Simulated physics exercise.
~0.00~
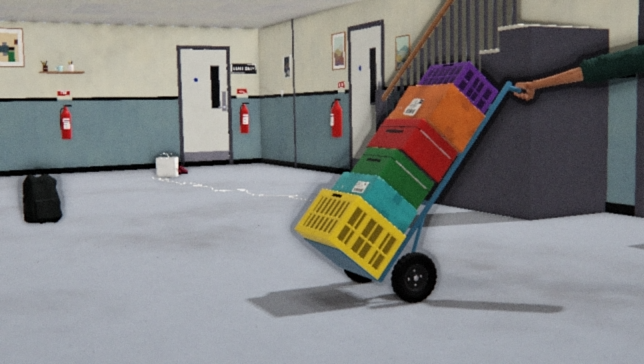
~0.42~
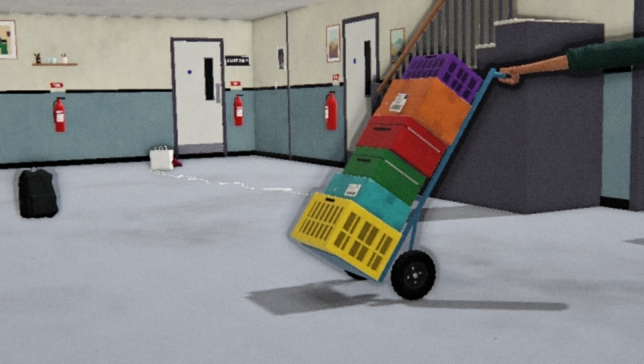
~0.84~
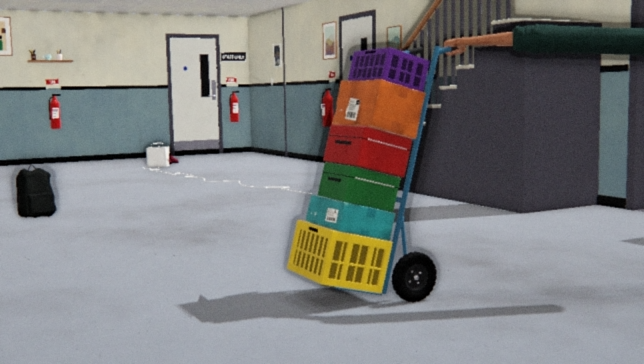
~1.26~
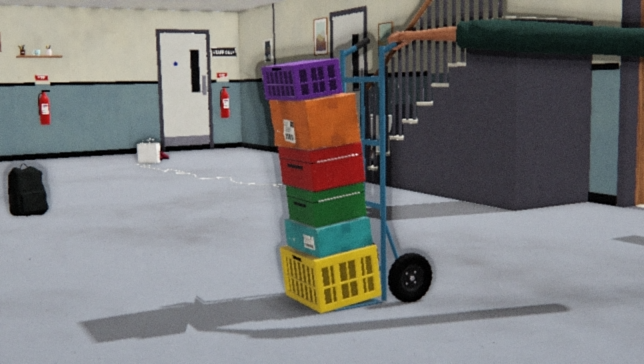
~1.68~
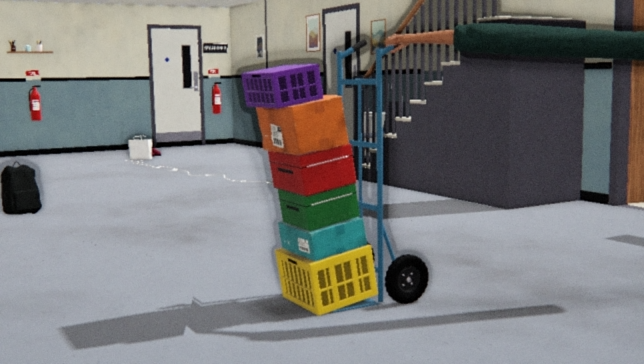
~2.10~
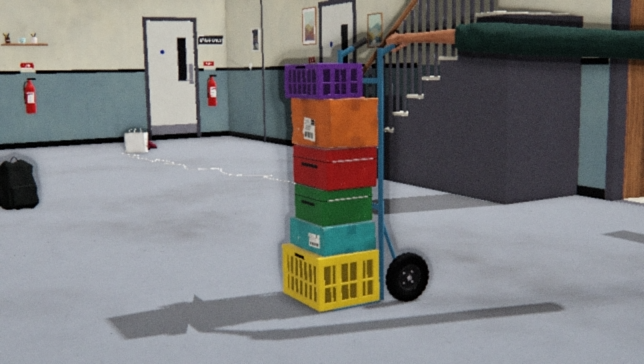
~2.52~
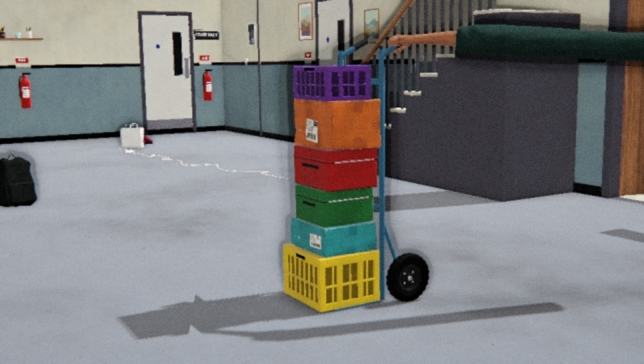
A blue sack truck stacked with six colourful crates and boxes was swung upright by an outstretched hand, and the stack leaned forward to the left, away from the frame, then rocked back and settled, still standing with the purple crate on top.
